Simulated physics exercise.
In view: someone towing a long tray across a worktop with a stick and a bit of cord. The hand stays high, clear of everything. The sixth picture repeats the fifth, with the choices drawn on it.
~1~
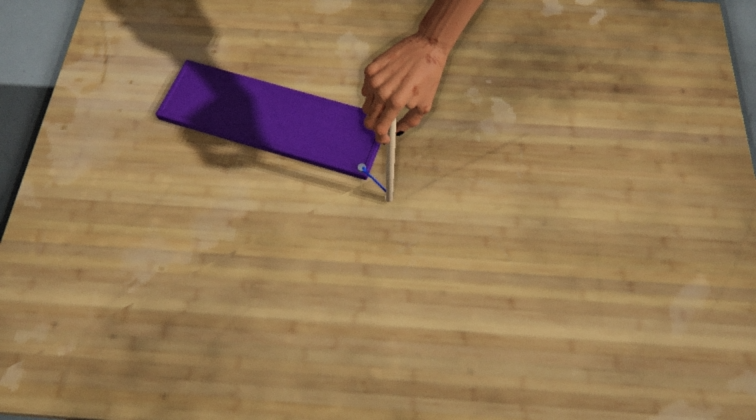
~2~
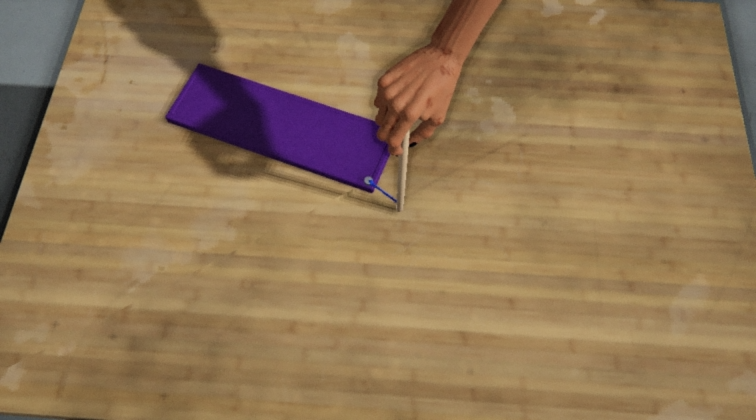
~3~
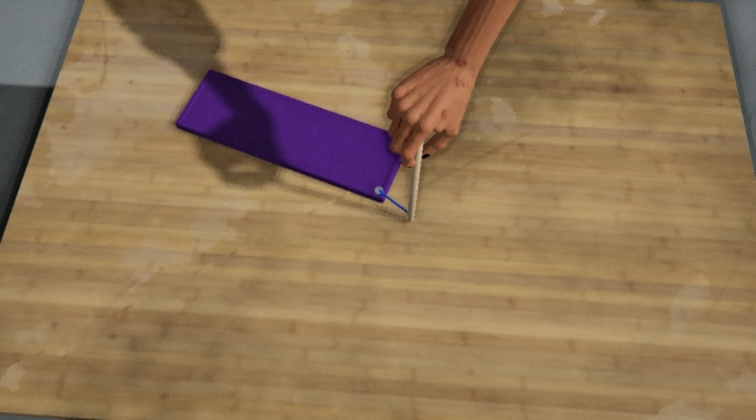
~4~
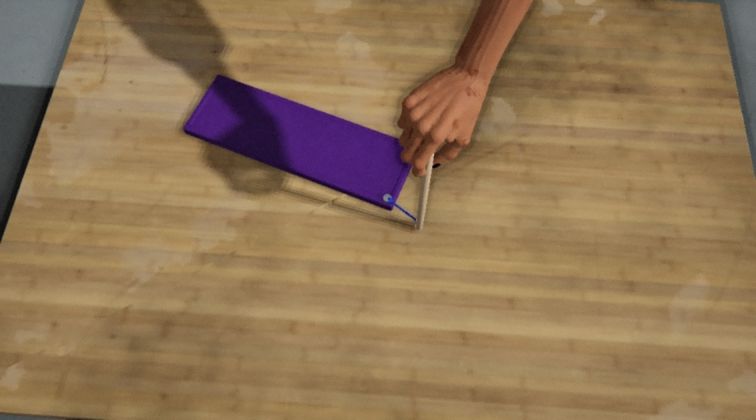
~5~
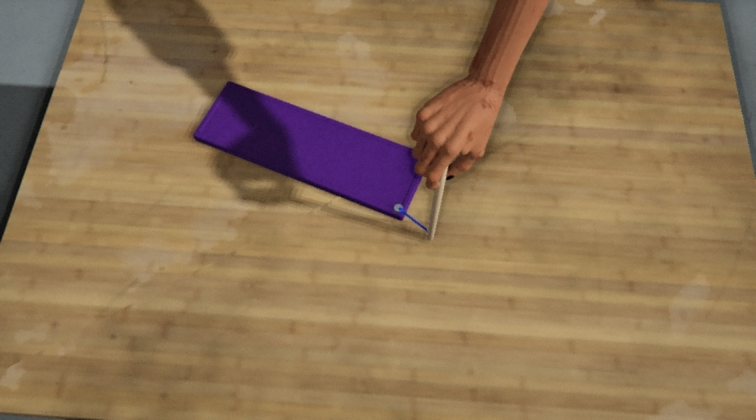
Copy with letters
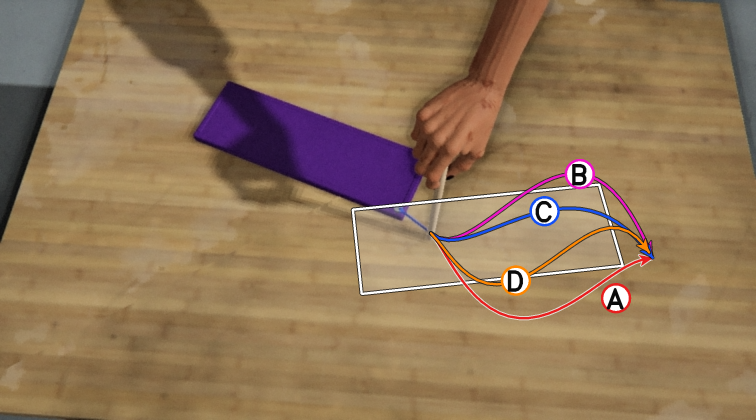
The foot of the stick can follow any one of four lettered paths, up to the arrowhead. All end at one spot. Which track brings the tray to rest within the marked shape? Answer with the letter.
It ends in the outline on A.
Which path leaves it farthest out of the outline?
That is B.
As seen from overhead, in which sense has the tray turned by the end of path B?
Anticlockwise.
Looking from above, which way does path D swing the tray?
Anticlockwise.
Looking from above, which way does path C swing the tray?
On that path, anticlockwise.
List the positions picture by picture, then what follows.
In the first picture, purple tray (272, 115).
In the second picture, purple tray (281, 122).
In the third picture, purple tray (291, 131).
In the fourth picture, purple tray (300, 137).
In the fifth picture, purple tray (310, 145).
On the copy, A from (431, 233) via (529, 318) to (653, 258); B from (431, 233) via (554, 178) to (652, 255); C from (431, 233) via (544, 211) to (653, 258); D from (431, 233) via (540, 268) to (650, 252); the outline at (485, 237).
On A. First, foot of the stick (490, 309), middle of the tray (370, 200).
Then, foot of the stick (584, 295), middle of the tray (428, 231).
Finally, foot of the stick (652, 259), middle of the tray (486, 237); it lies in the outline.
By contrast, B leaves its middle at (499, 191); C leaves its middle at (495, 201); D leaves its middle at (490, 216).
